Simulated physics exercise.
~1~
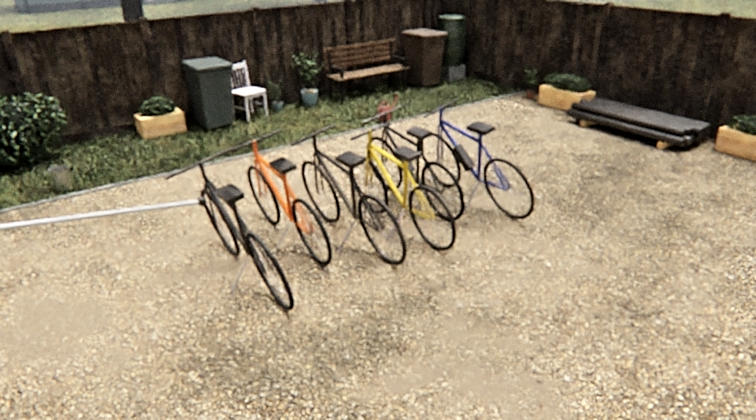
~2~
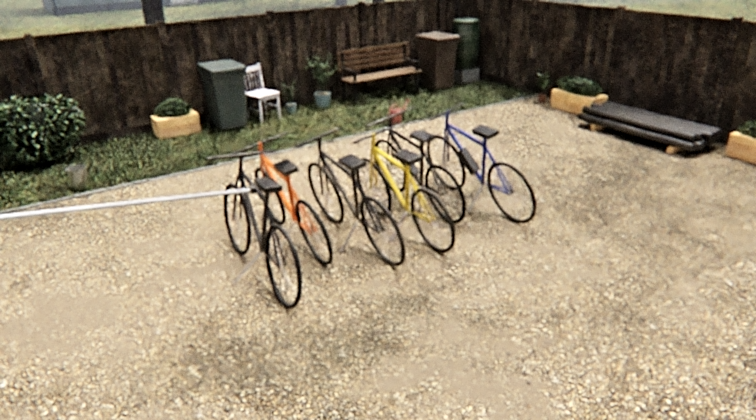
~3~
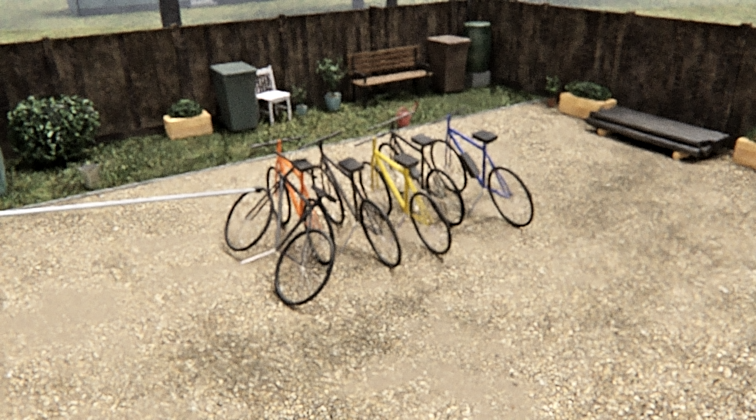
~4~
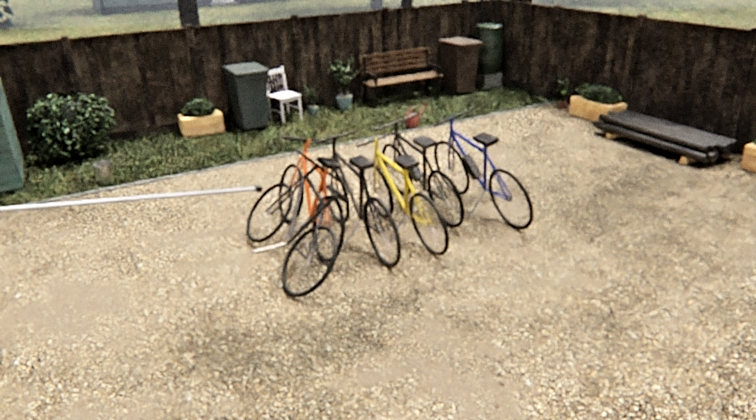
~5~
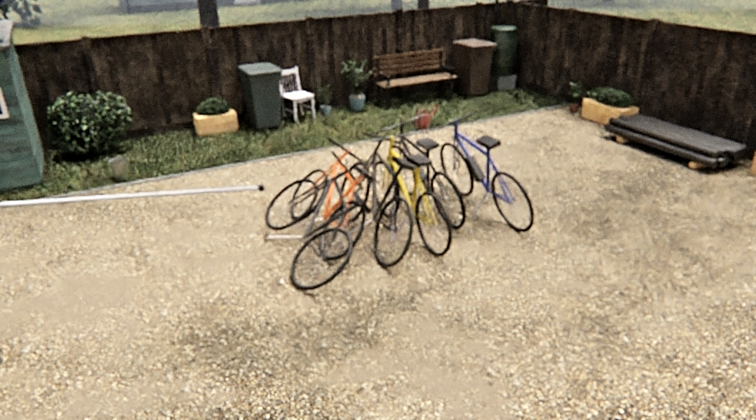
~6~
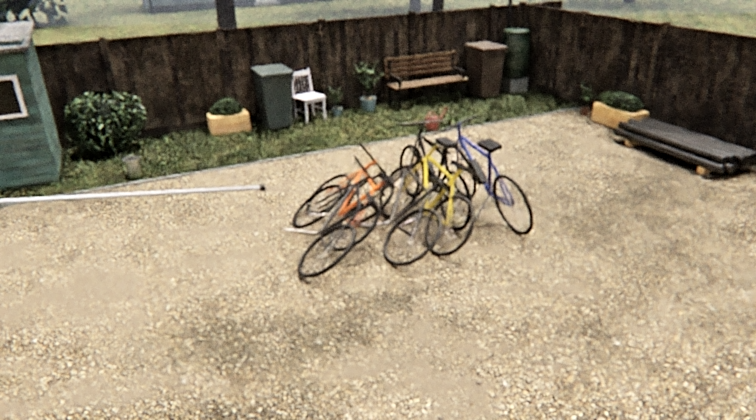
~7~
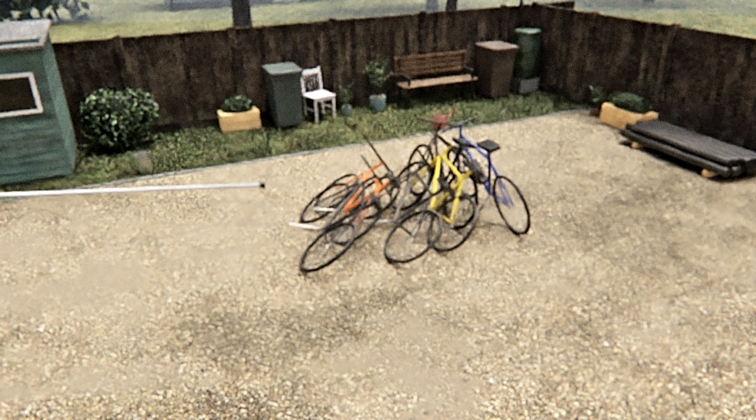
A pale pole slides in from the left across a gravel yard, seen from above as the view drifts sideways, toward six upright bicycles standing abreast. The nearest is dark, then come orange, dark, yellow, dark and blue ones, with a fence, bench, bins and white chair behind. The pole pushes the first bicycle, which tips right while the pole stops. It leans onto the orange bicycle, which topples into the dark one beyond, and that knocks the yellow one over against the next. The bicycles end in a tangled, leaning heap, with only the blue one still standing at the right.
